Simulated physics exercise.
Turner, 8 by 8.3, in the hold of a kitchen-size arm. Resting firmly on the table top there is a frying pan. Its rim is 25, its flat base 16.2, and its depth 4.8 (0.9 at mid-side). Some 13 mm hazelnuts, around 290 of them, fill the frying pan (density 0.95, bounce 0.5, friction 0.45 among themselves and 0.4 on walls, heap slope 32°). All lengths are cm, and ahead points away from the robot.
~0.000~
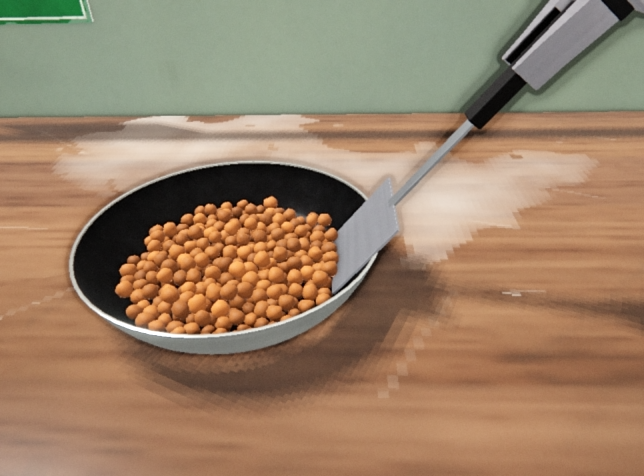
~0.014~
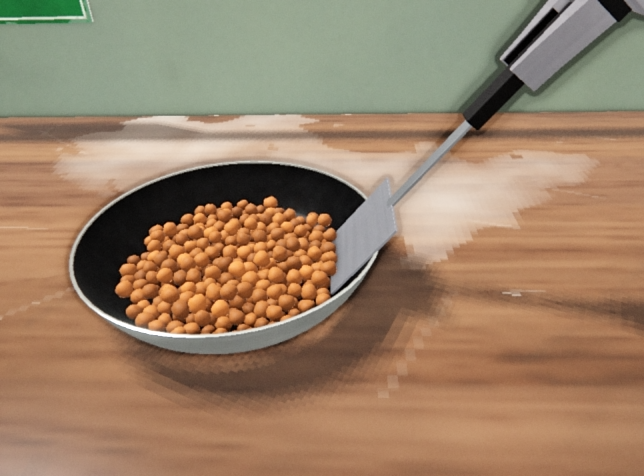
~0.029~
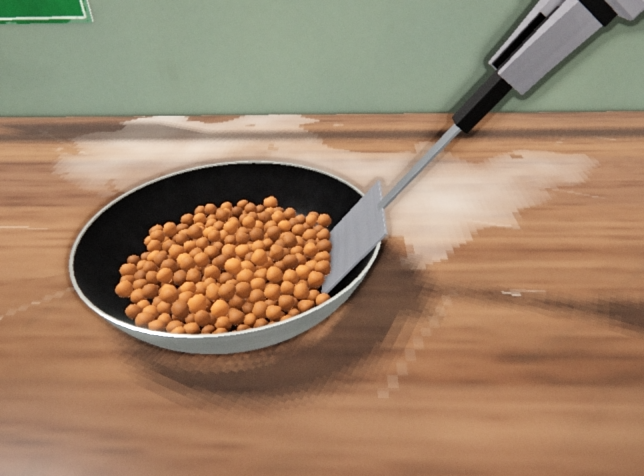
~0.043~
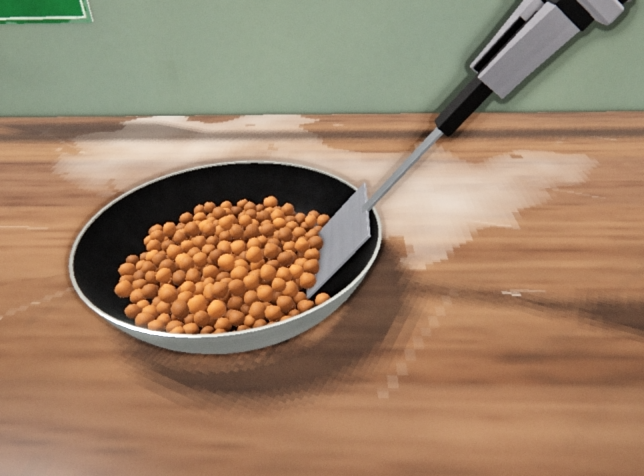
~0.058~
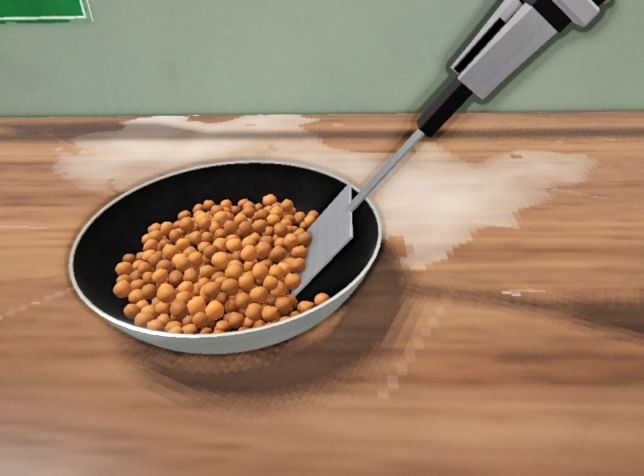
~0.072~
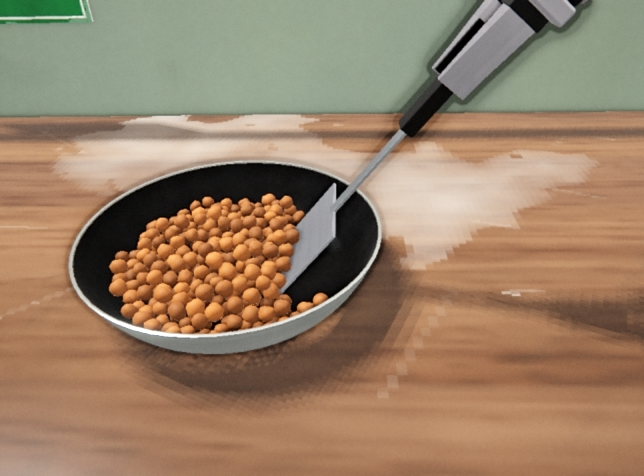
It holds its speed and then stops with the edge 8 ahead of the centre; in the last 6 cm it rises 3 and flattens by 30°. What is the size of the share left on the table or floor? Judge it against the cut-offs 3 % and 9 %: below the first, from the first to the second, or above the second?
Above 9 %.
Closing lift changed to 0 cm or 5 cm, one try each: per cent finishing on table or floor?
Near 5 and 20 percent respectively.
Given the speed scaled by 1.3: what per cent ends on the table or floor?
That comes to some 20 per cent, roughly.
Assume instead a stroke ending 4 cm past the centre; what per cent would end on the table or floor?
Close to 0 per cent would end on the table or floor.
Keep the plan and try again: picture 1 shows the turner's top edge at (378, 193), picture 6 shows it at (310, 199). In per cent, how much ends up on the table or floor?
About 15 per cent.
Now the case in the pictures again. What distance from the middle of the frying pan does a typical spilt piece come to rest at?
24 cm.
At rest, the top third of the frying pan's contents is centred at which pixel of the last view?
Centre: Roughly (141, 247).
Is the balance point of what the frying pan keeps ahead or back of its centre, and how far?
4.0 cm ahead.
After 0.12 s, sloping 52°, highest piece 5 above the table; 293 in the frying pan.
After 0.16 s, sloping 41°, highest piece 6 above the table; 293 in the frying pan.
After 0.38 s, sloping 22°, highest piece 17 above the table; 253 in the frying pan, 21 on the table or floor, 19 on the blade or in flight.
After 1.43 s, sloping 22°, highest piece 5 above the table; 252 in the frying pan, 41 on the table or floor.
In the end, 252 in the frying pan, 41 on the table or floor. That is 14 % on the table or floor.
